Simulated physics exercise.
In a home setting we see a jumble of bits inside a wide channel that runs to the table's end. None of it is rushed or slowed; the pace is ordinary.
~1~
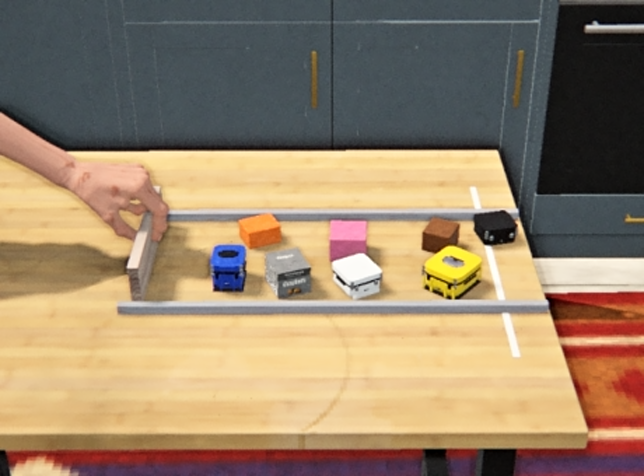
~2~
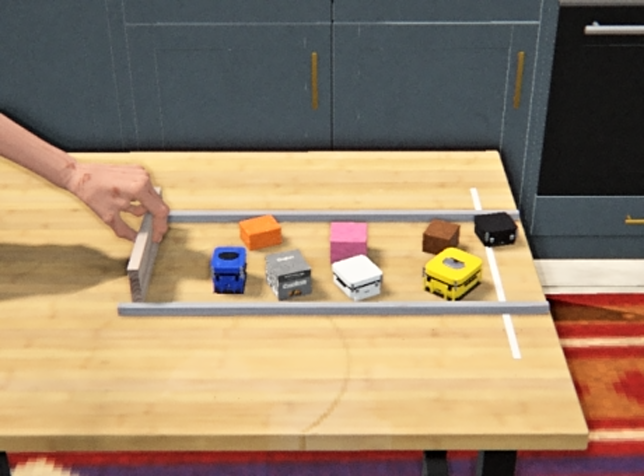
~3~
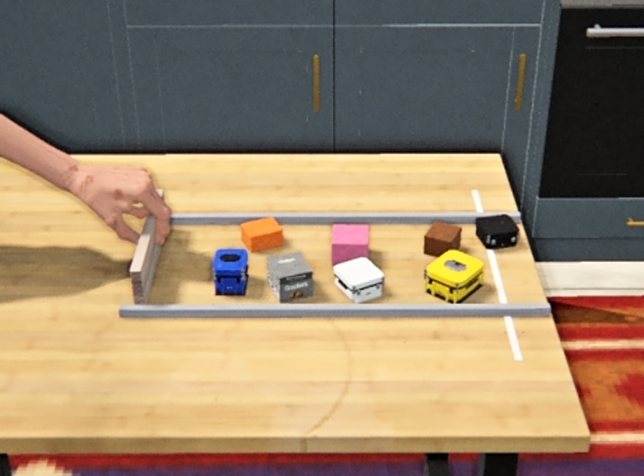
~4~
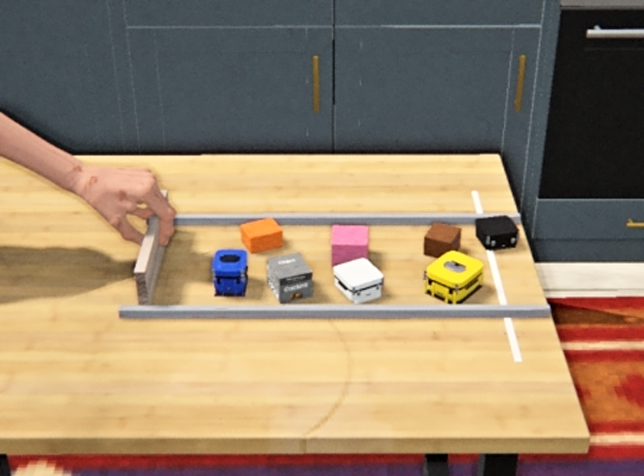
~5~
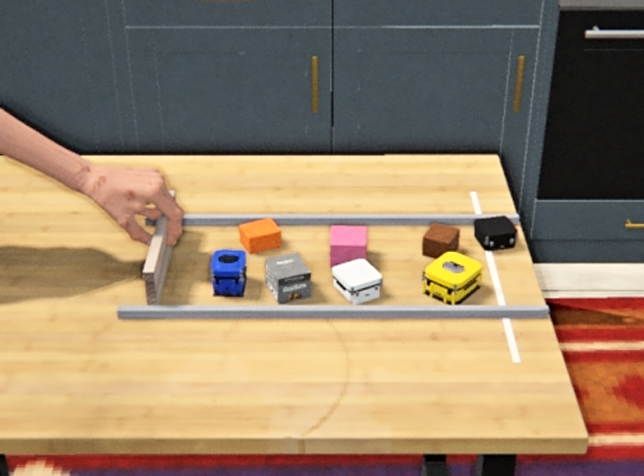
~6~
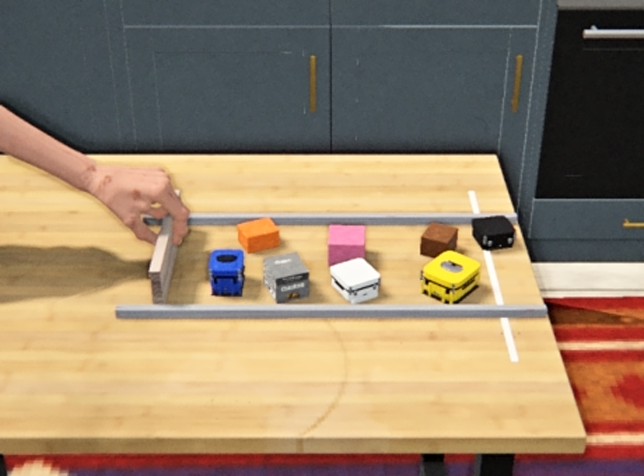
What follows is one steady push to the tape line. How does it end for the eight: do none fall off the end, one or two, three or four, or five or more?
There will be five or more losses over the edge.
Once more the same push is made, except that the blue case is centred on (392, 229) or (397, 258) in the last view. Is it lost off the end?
Placed there, the blue case ends up gone, and in the other spot it ends up gone.
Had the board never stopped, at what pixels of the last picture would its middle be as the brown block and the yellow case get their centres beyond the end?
The middle is at (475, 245) when it's the brown block, and at (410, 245) when it's the yellow case.
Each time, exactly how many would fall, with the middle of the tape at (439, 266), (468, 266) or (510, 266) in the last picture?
Tallies in the order given: 1, 3, 6.
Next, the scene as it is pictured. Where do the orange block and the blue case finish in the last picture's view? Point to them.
I'd say approximately (503, 238) and then (512, 274).
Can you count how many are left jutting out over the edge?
The figure is 1.
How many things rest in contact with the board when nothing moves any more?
2 of them.
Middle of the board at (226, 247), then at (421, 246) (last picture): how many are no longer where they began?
First 1, after that 8.
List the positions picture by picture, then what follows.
Black case (495, 229); yellow case (453, 273); brown block (441, 237); board (147, 243); tape (492, 261), in the first picture.
Yellow case (453, 275); pink block (349, 243), in the second picture.
Brown block (443, 241); board (150, 246), in the third picture.
Black case (496, 234); grey box (290, 278), in the fourth picture.
Yellow case (453, 279); white case (357, 282), in the fifth picture.
Black case (493, 234); yellow case (451, 278); brown block (439, 241); board (168, 247); tape (490, 266), in the sixth picture.
A little later, none off yet; black case at rest near (493, 234); yellow case at rest near (451, 278); brown block at rest near (439, 241).
Next, none off yet; black case at rest near (493, 234); yellow case shifted about its own width near (489, 276); brown block at rest near (439, 241).
Later still, one off so far; black case shifted about its own width near (518, 229); yellow case on its side near (564, 319); brown block shifted well along near (490, 234).
When it is over, the number that fall off is five or more; down, grey box, white case, brown block, yellow case and black case.
